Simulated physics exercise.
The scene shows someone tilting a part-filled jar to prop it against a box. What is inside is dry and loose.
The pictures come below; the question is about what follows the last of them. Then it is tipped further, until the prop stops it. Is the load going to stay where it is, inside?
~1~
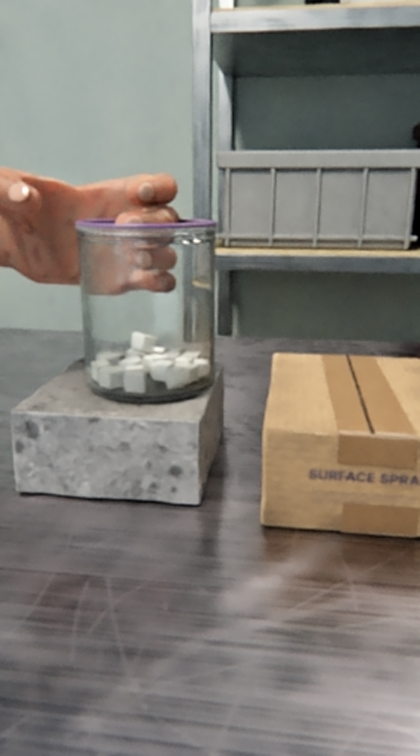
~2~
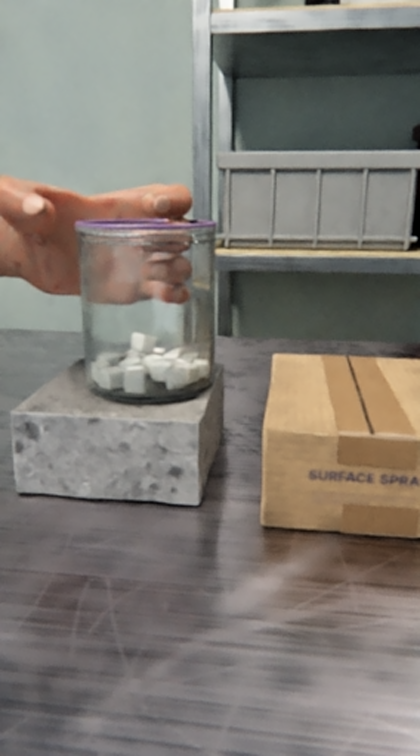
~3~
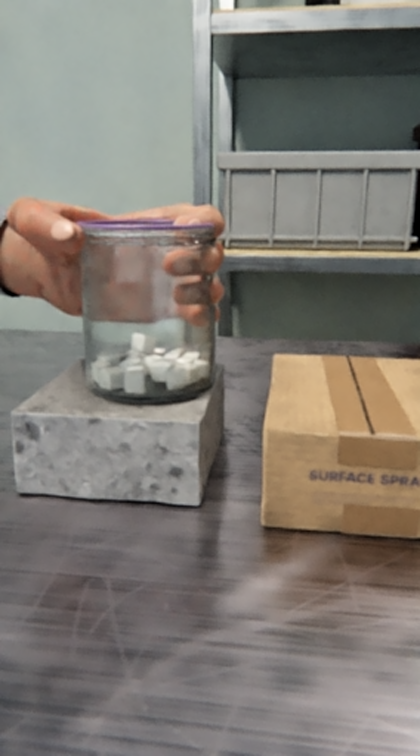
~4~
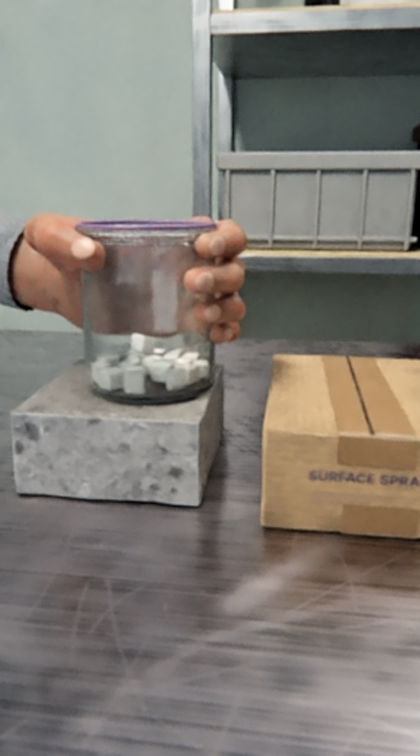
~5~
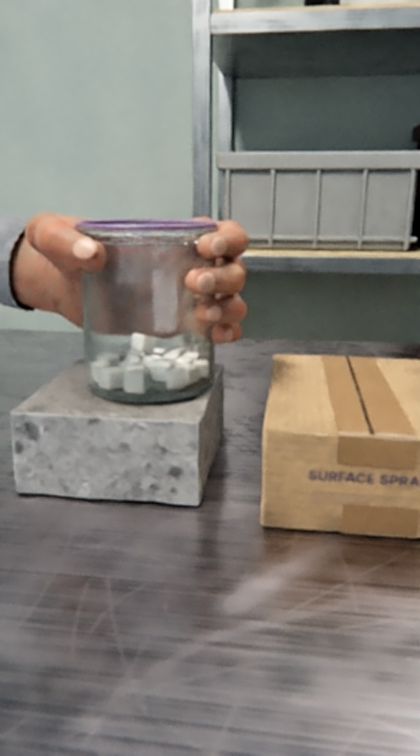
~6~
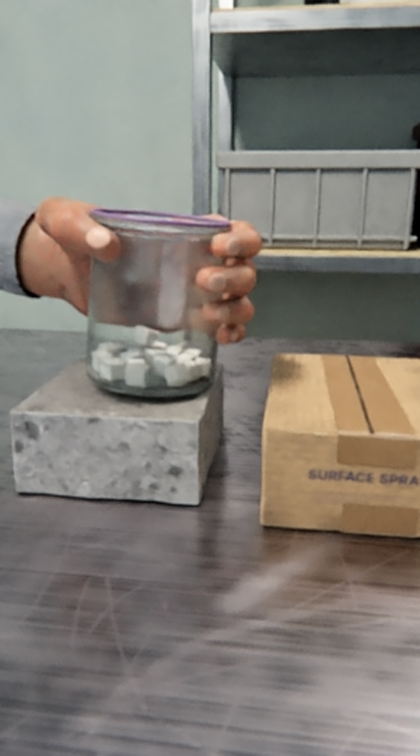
Yes: Nothing drops.
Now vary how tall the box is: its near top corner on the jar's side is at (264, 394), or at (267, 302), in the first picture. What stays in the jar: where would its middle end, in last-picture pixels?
(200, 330), then (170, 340).
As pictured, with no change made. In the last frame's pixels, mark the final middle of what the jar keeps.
The centre lands near (227, 332).
Then, 0.52 s later than the last frame, the jar leans 46°; everything is still inside.
Then, 0.98 s later than the last frame, the jar leans 81°; everything is still inside.
Then, 1.38 s later than the last frame, the jar rests on the box at 84°; everything is still inside.
When it is over, the jar rests on the box at 84°; everything is still inside.
